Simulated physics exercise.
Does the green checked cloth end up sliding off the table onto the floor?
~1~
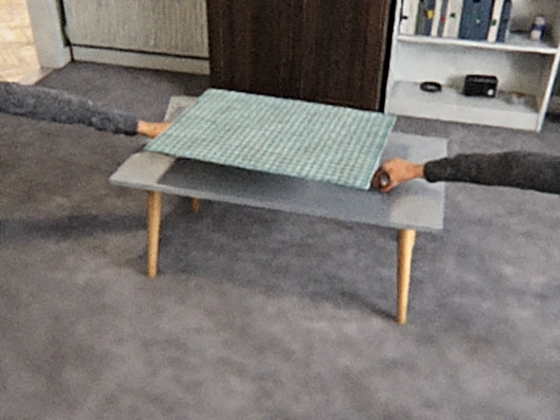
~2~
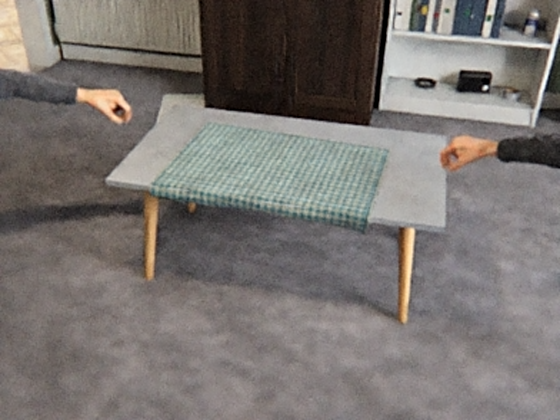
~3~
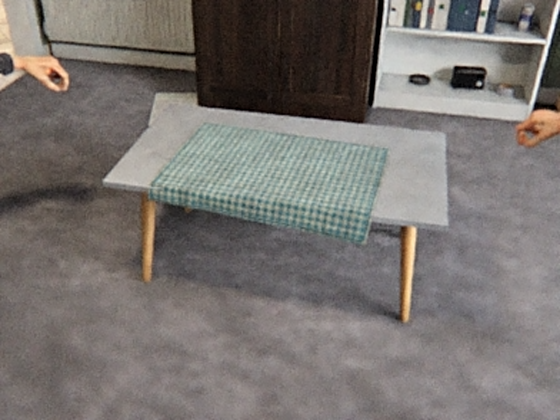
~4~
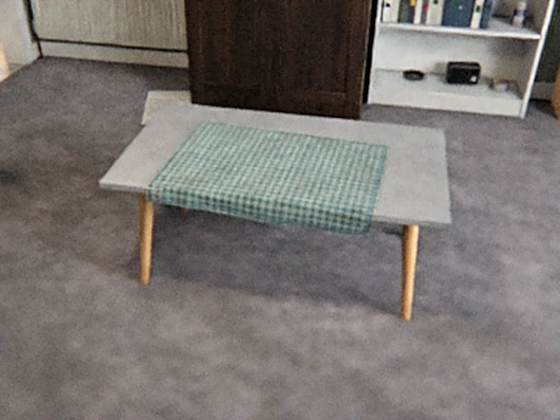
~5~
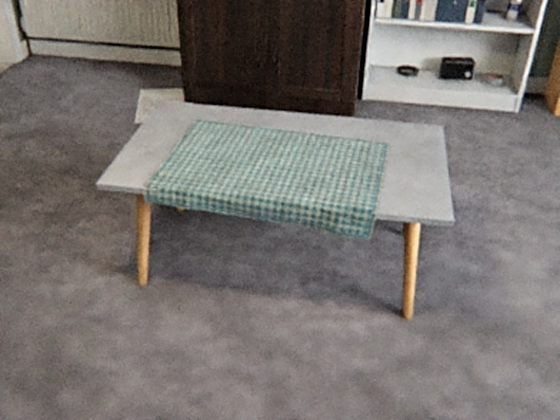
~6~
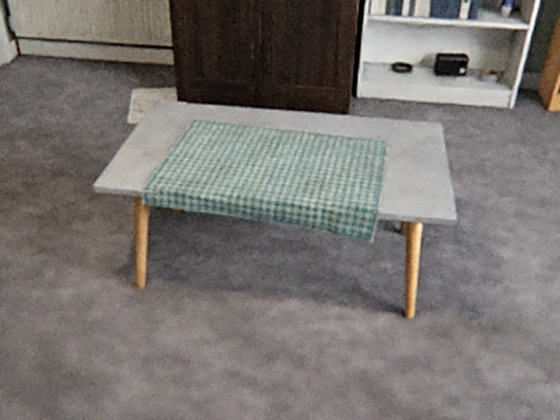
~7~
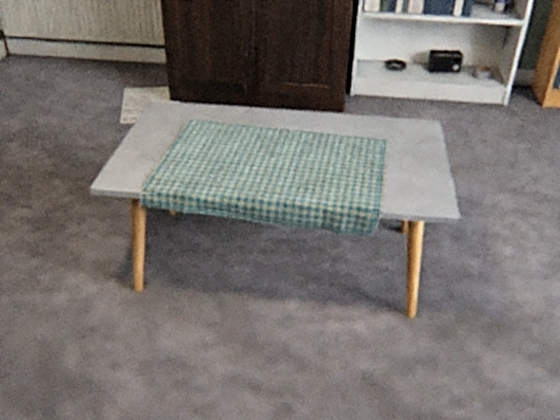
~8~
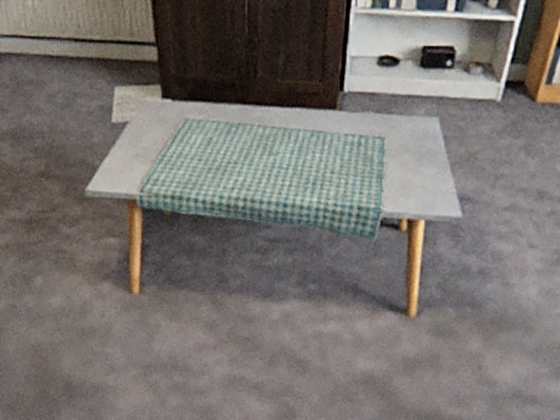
No, the cloth stays on the table. Most of it lies across the top, with only the front part hanging over the edge.
